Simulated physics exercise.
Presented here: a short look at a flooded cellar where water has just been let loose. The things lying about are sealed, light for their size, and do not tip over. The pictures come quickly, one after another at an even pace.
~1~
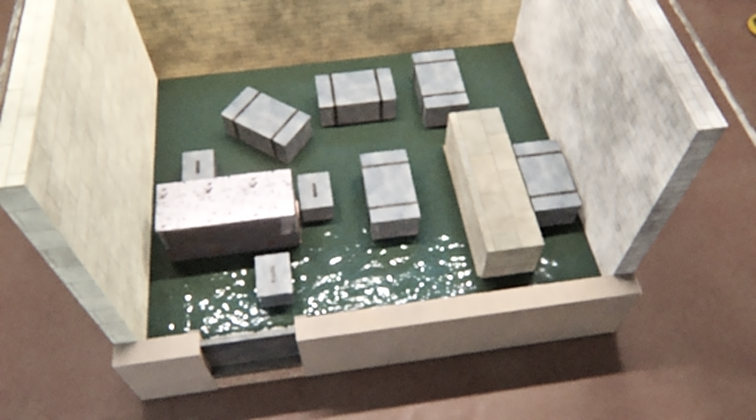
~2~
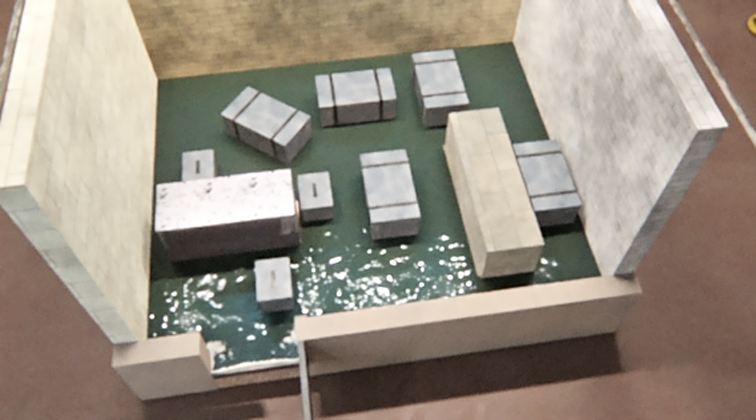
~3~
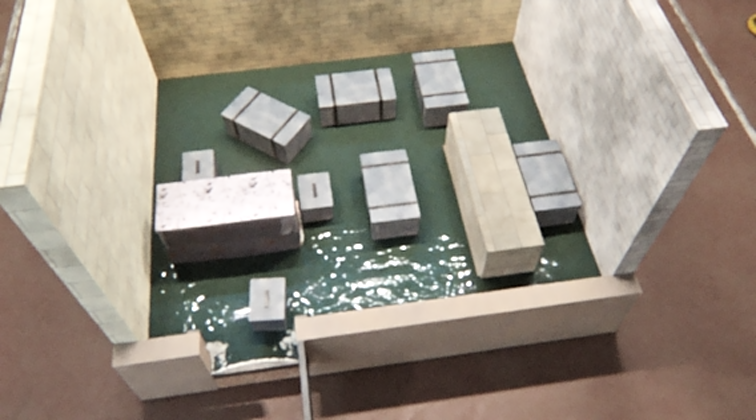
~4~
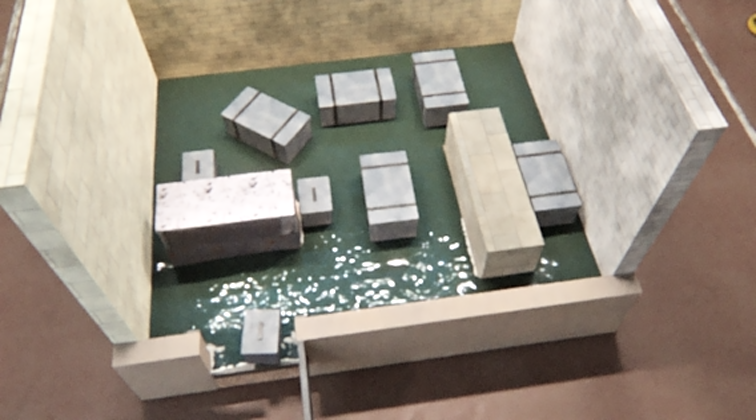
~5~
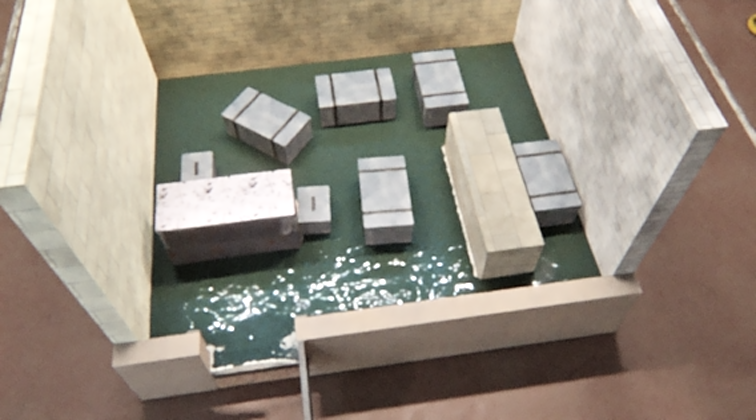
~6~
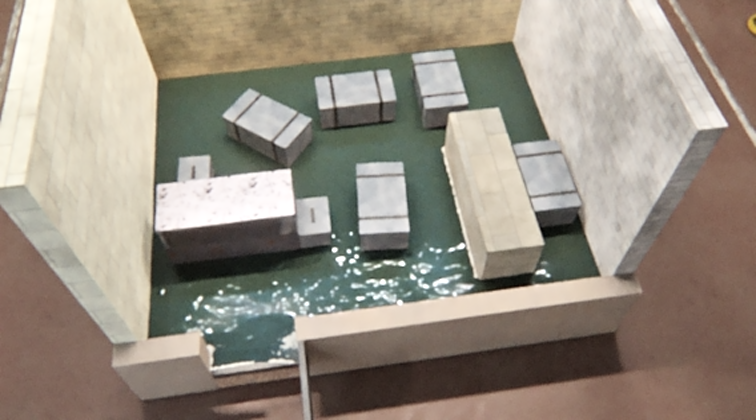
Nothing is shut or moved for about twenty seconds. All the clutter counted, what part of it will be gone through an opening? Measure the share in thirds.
In thirds: One to two.
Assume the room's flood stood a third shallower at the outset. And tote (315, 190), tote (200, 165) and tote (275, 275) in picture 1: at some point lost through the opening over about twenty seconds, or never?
First flushed away, then never leaves, then flushed away.
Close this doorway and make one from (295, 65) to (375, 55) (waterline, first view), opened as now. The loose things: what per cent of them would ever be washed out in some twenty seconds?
Fraction out: Near 50 %.
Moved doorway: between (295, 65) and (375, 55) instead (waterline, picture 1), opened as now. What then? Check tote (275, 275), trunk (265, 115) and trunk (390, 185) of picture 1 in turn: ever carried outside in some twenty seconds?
Result, in listed order: Retained / exited / exited.
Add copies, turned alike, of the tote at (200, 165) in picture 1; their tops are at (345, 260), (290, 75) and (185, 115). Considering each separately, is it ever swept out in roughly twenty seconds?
For the three copies in the stated order: Escaped, remained, remained.
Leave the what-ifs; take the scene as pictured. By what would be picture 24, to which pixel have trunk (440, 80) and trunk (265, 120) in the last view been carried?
Approximately (416, 128) for the first and (281, 163) for the second.
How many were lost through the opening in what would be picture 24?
3.
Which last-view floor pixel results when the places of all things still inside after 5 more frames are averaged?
Around (342, 205).
A moment on, 1 of 8 are out; 7 afloat.
Next, 3 of 8 are out; 5 afloat.
Later, 3 of 8 are out; 5 afloat.
In the end, 3 of 8 are out; 5 afloat.
